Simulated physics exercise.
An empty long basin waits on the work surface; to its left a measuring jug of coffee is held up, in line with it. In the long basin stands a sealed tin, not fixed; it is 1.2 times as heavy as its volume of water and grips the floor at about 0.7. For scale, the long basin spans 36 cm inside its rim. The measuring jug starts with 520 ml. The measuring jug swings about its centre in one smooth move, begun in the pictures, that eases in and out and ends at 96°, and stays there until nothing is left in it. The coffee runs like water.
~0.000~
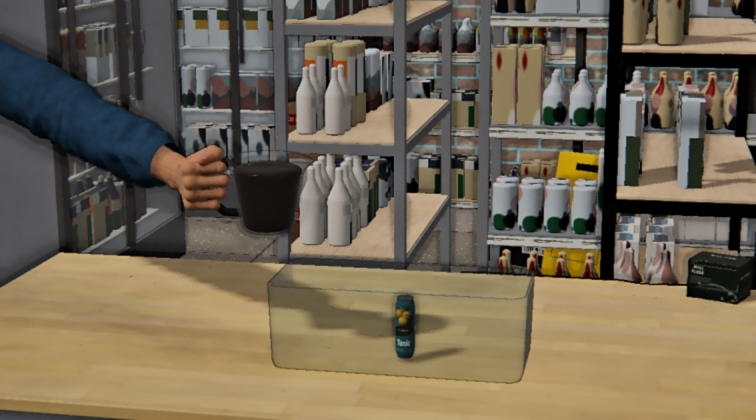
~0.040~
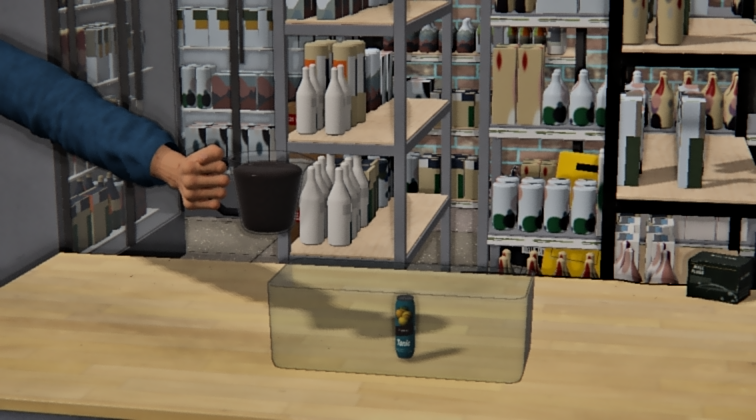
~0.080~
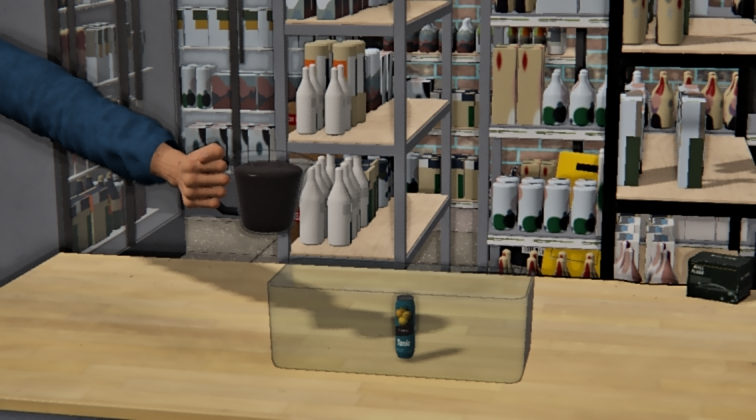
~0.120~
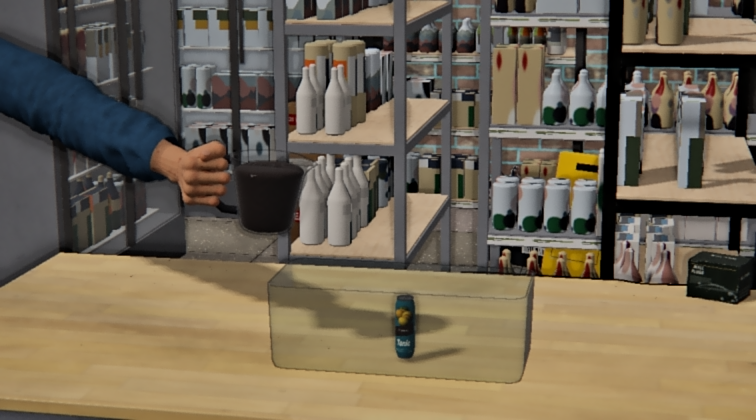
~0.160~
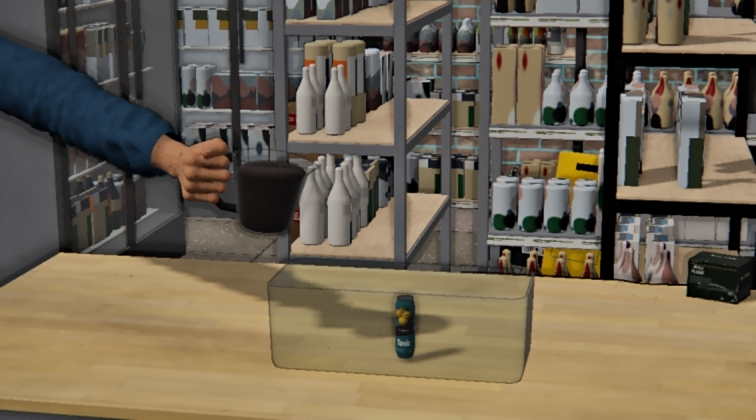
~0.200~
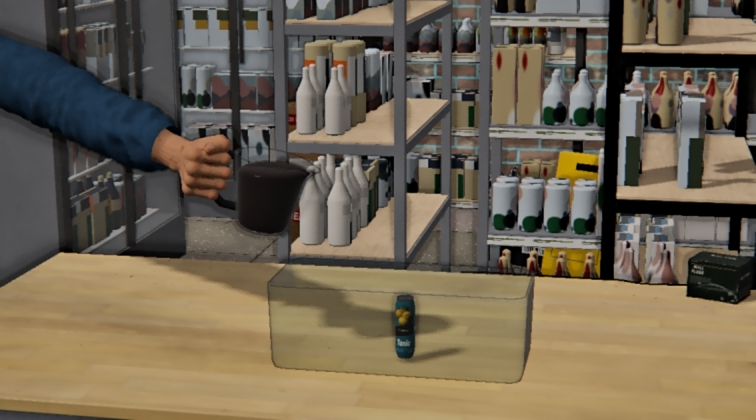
In a shop with stocked shelves, a hand in a blue sleeve holds a dark measuring jug upright, above and to the left of a clear, long basin on a wooden counter. The jug stays level at first, then the hand tilts it slightly to the right.
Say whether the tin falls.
The tin stays up.
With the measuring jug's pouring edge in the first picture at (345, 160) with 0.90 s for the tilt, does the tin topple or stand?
Then it falls.
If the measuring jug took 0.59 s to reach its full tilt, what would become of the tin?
Then it remains upright.
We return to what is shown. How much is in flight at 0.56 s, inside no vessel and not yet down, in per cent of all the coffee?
About 20 per cent.
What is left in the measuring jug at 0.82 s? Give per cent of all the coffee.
Near 20 in a hundred.
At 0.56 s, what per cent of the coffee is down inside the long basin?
Near 8 in a hundred.
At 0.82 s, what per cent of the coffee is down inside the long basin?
Some 64 per cent.
By 0.56 s the tilt is 66° and 72 per cent is still to pour; the tin stands where it began.
By 0.82 s the tilt is 94° and 21 per cent is still to pour; the tin stands where it began.
By 1.10 s the tilt is 96° and 2 per cent is still to pour; the tin stands where it began.
By 1.40 s the tilt is 96° and 0 per cent is still to pour; the tin stands where it began.
At rest the tin stands where it began.
